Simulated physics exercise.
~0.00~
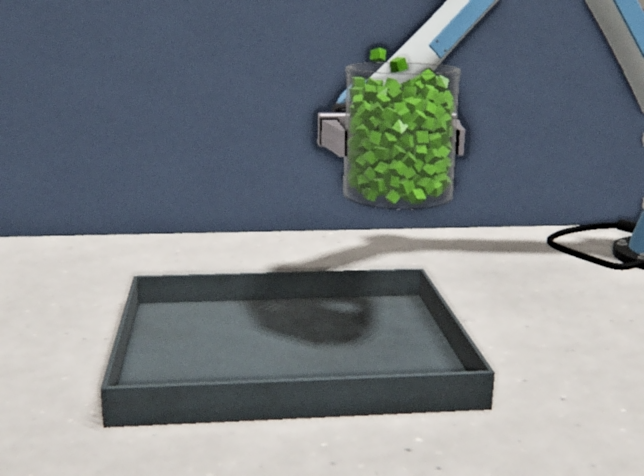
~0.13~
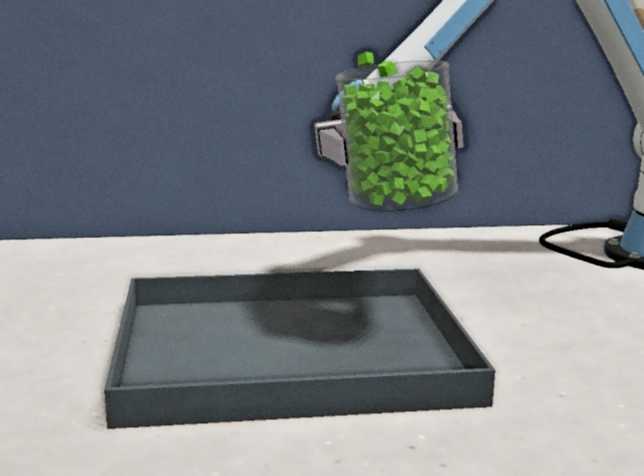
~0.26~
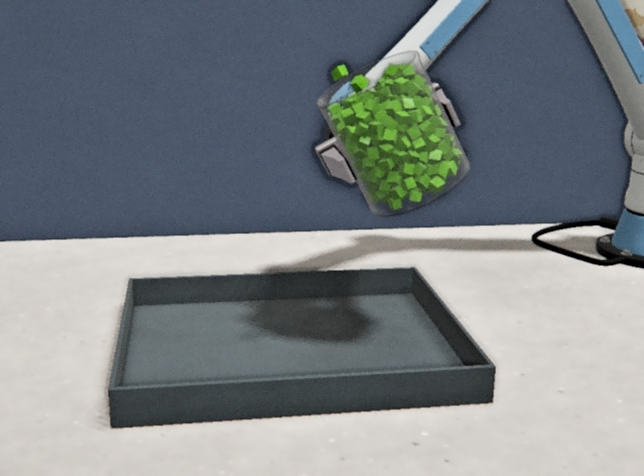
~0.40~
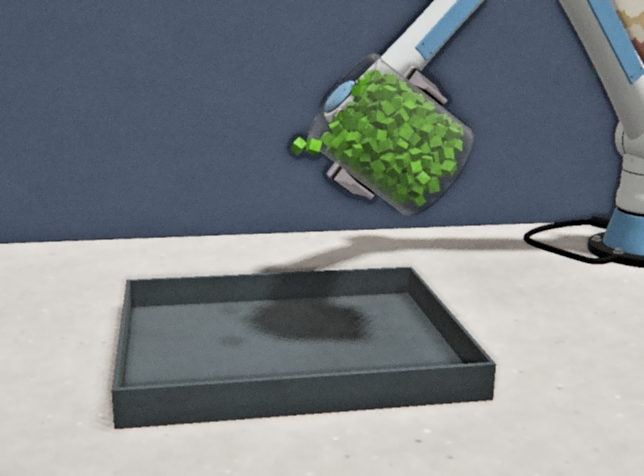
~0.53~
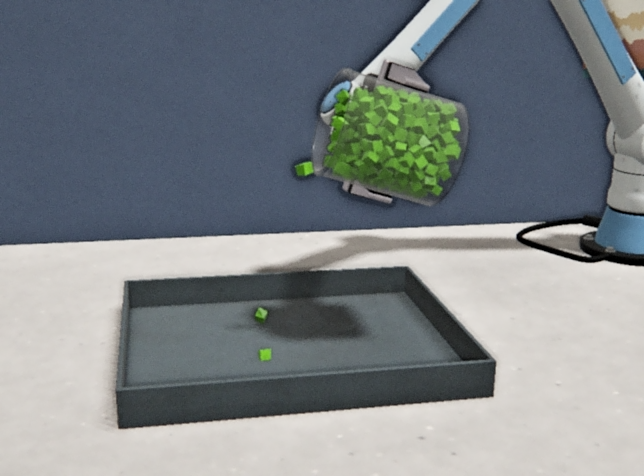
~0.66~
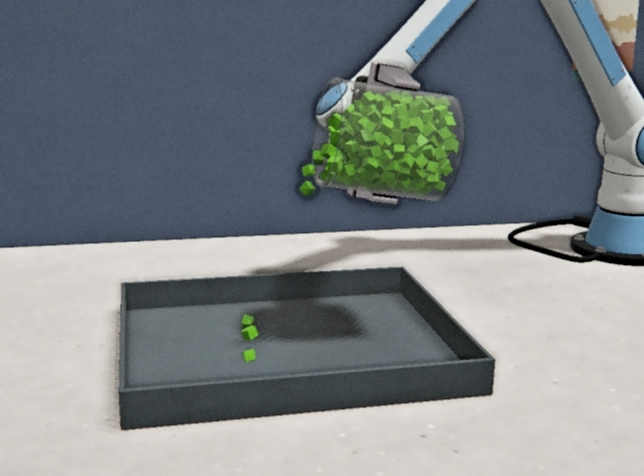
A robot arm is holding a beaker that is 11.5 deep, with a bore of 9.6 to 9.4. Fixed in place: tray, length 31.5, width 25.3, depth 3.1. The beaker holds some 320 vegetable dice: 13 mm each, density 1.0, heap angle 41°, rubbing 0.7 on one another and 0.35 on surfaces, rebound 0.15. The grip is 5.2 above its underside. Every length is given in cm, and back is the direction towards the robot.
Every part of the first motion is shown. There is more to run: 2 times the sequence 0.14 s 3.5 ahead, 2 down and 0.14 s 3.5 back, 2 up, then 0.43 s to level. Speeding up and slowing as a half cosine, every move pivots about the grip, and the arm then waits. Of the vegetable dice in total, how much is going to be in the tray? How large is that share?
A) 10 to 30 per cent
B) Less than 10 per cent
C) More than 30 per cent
10 to 30 per cent (A).
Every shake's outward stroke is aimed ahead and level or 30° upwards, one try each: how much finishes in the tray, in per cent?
First try about 35 %, second try about 45 %.
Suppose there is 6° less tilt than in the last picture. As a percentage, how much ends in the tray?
10 %.
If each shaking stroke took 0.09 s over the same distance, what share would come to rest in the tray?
In that case about 35 in a hundred.
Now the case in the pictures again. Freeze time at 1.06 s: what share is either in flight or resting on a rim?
1 %.
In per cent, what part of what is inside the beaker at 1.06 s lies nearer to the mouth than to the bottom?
Something like 40 percent sits in that half.
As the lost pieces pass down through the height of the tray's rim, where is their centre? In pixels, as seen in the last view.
Close to pixel (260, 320).
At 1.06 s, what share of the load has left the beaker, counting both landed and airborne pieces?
By then near 10 % is out.
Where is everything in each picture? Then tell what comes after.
In the first picture, beaker middle at (400, 135), level; upper third of the load around (399, 108), from x 355 to 445, top at y 55; 317 in the beaker.
In the second picture, beaker middle at (398, 135), tilted 8° forward; upper third of the load around (396, 109), from x 350 to 445, top at y 60.
In the third picture, beaker middle at (395, 135), tilted 28° forward; upper third of the load around (393, 111), from x 335 to 455, top at y 70.
In the fourth picture, beaker middle at (392, 137), tilted 53° forward; upper third of the load around (391, 116), from x 300 to 455, top at y 75; 315 in the beaker, 2 in flight or on a rim.
In the fifth picture, beaker middle at (389, 139), tilted 73° forward; upper third of the load around (395, 114), from x 260 to 455, top at y 95; 315 in the beaker, 2 in the tray.
In the sixth picture, beaker middle at (387, 141), tilted 81° forward; upper third of the load around (395, 119), from x 250 to 450, top at y 100; 313 in the beaker, 3 in the tray, 1 in flight or on a rim.
After 1.06 s, tilted 81° forward, highest piece 22 above the table; 280 in the beaker, 34 in the tray, 3 in flight or on a rim.
After 1.45 s, tilted 35° forward, highest piece 24 above the table; 255 in the beaker, 61 in the tray, 1 in flight or on a rim.
After 1.85 s, level, highest piece 26 above the table; 255 in the beaker, 62 in the tray.
After 2.90 s, level, highest piece 26 above the table; 255 in the beaker, 62 in the tray.
At rest, 255 in the beaker, 62 in the tray. That is 20 % in the tray.
